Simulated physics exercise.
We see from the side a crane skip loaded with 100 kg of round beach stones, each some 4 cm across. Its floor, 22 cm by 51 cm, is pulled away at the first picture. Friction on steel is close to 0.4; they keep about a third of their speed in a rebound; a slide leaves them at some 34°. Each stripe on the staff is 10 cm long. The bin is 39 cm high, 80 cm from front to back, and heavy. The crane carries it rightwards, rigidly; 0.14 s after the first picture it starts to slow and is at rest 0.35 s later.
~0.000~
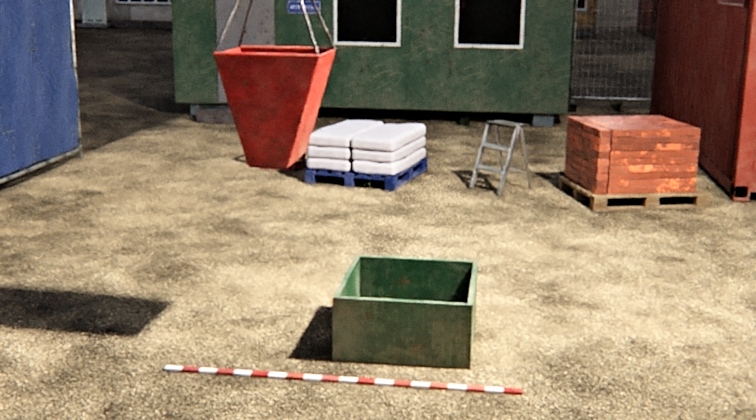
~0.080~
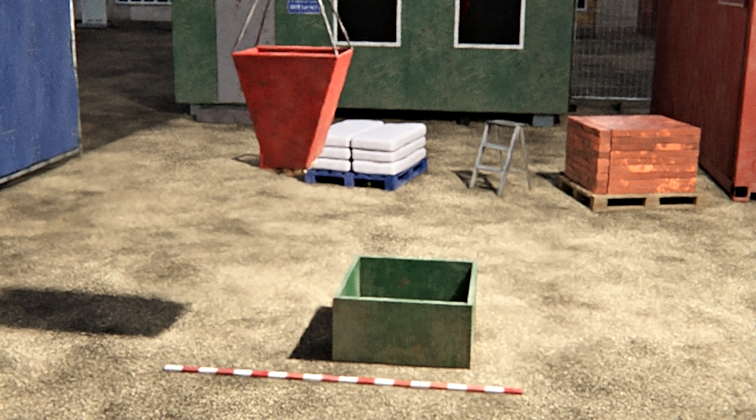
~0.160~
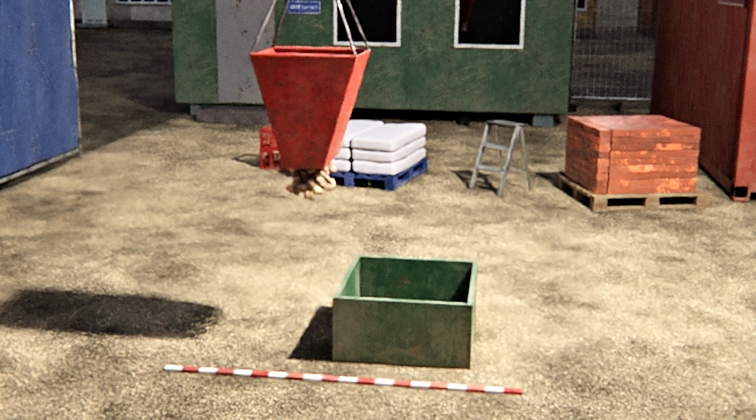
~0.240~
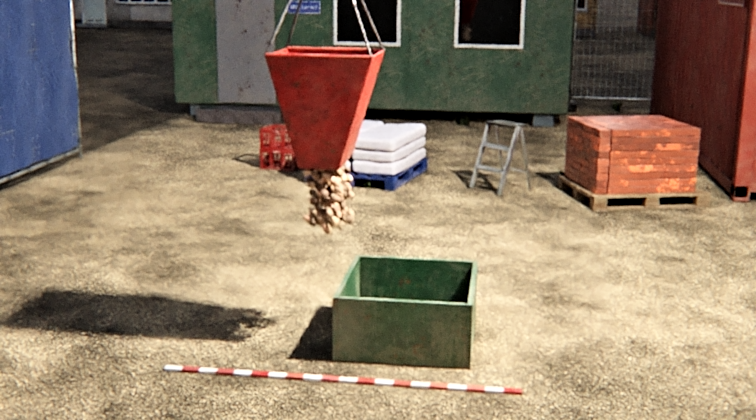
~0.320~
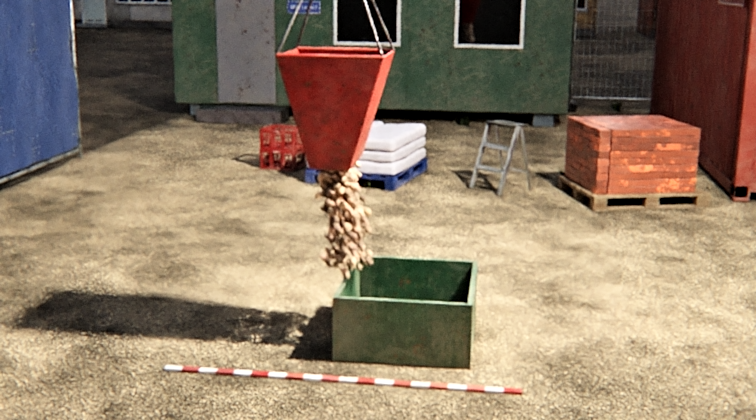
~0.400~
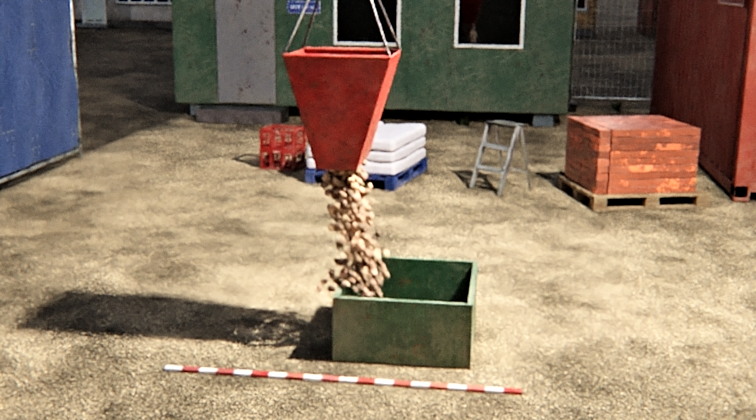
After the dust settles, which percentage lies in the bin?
Roughly 73 per cent ends in the bin.
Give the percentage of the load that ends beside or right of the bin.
About 0 per cent.
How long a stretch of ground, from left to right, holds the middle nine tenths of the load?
About 120 cm.
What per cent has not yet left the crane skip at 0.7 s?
About 0 per cent.
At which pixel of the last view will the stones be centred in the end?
Around (387, 326).
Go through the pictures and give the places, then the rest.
The outlet is at (268, 159); nothing has dropped yet, in the first frame.
Outlet at (286, 159), the stream shows down to (300, 167); 95 % still inside, in the second frame.
Outlet at (303, 160), the stream shows down to (321, 190); 85 % still inside, in the third frame.
Outlet at (318, 160), the stream shows down to (339, 223); 74 % still inside, in the fourth frame.
Outlet at (329, 161), the stream shows down to (358, 266); 61 % still inside, in the fifth frame.
Outlet at (336, 161), the stream shows down to (351, 268); 47 % still inside, in the sixth frame.
After 0.7 s, 2 % in the crane skip, 25 % falling or lying left of the bin, 74 % falling or lying in the bin; the stones farthest right are at (464, 329).
After 1.1 s, 0 % in the crane skip, 27 % falling or lying left of the bin, 73 % falling or lying in the bin; the stones farthest right are at (465, 334).
After 1.7 s, 0 % in the crane skip, 27 % falling or lying left of the bin, 73 % falling or lying in the bin; the stones farthest right are at (465, 334).
After 2.6 s, 0 % in the crane skip, 27 % falling or lying left of the bin, 73 % falling or lying in the bin; the stones farthest right are at (465, 334).
After 4.5 s, 0 % in the crane skip, 27 % left of the bin, 73 % in the bin; the stones farthest right are at (465, 334).
